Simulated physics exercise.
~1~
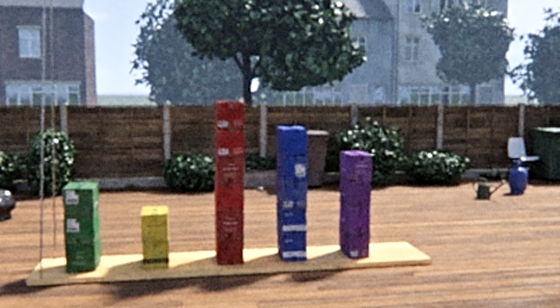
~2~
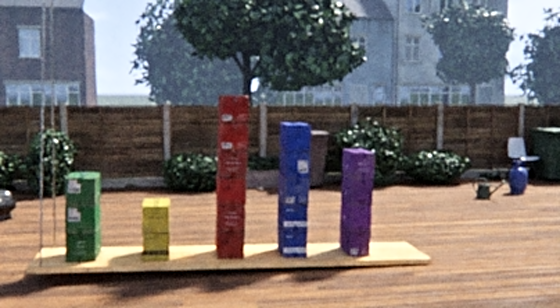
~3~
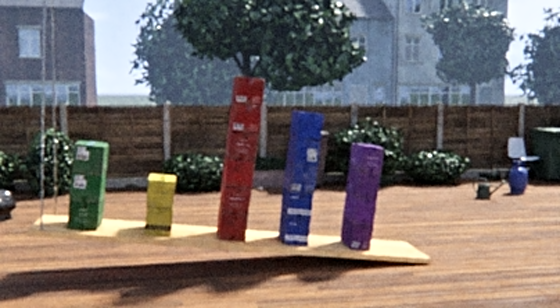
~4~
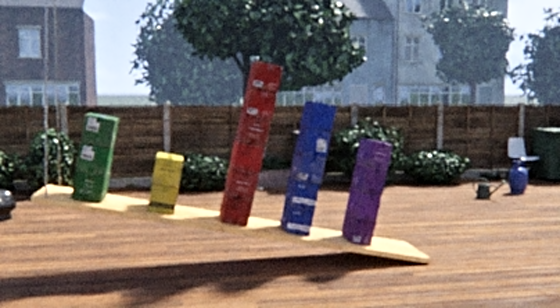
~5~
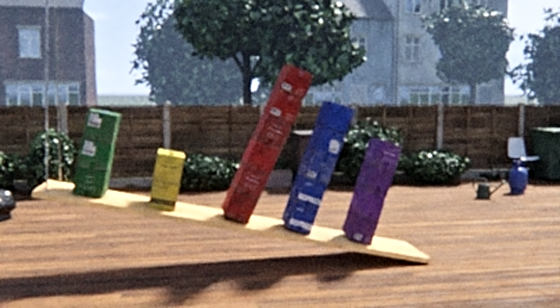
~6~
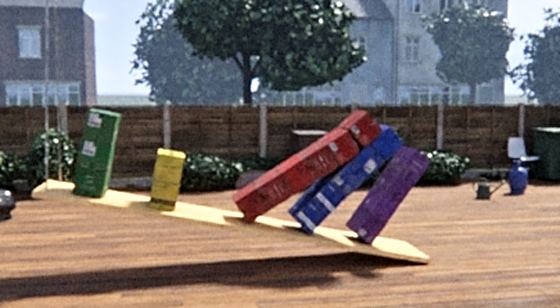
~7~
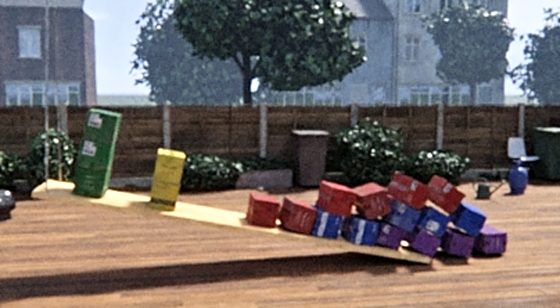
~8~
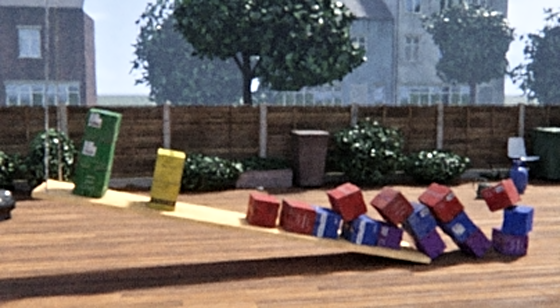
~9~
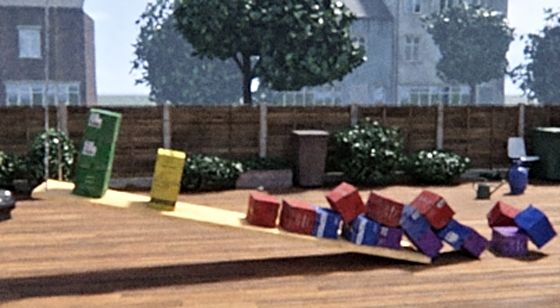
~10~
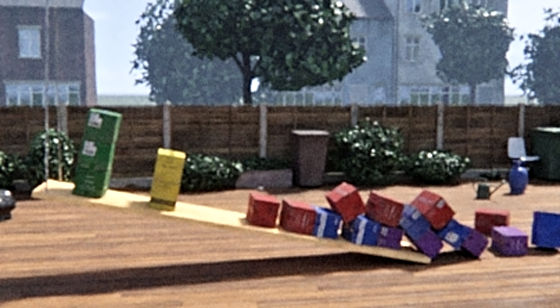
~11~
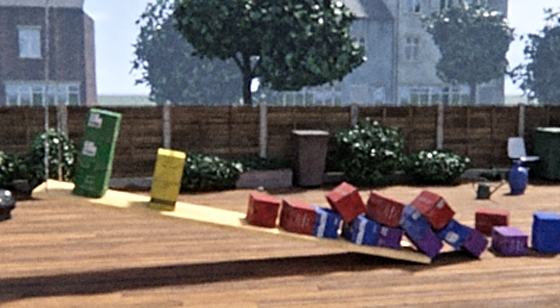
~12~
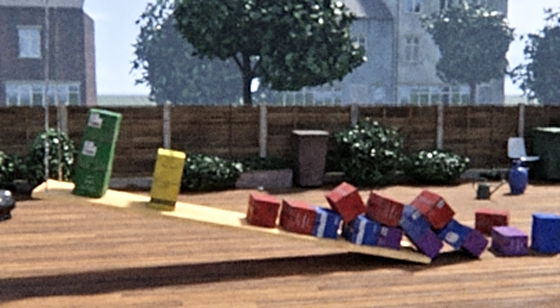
At the start, five upright stacks of cartons, green, yellow, red, blue and purple, stand in a row on a pale deck in a yard backed by a wooden fence. The deck's left end rises, so that it slopes down to the right and the stacks tilt with it. The tall red stack leans further and topples rightward with the blue and purple ones. They break apart into separate cartons that tumble over the low end, and a few roll onto the ground beyond. At the end, the green and yellow stacks still stand, tilted, while the rest lie jumbled and still.
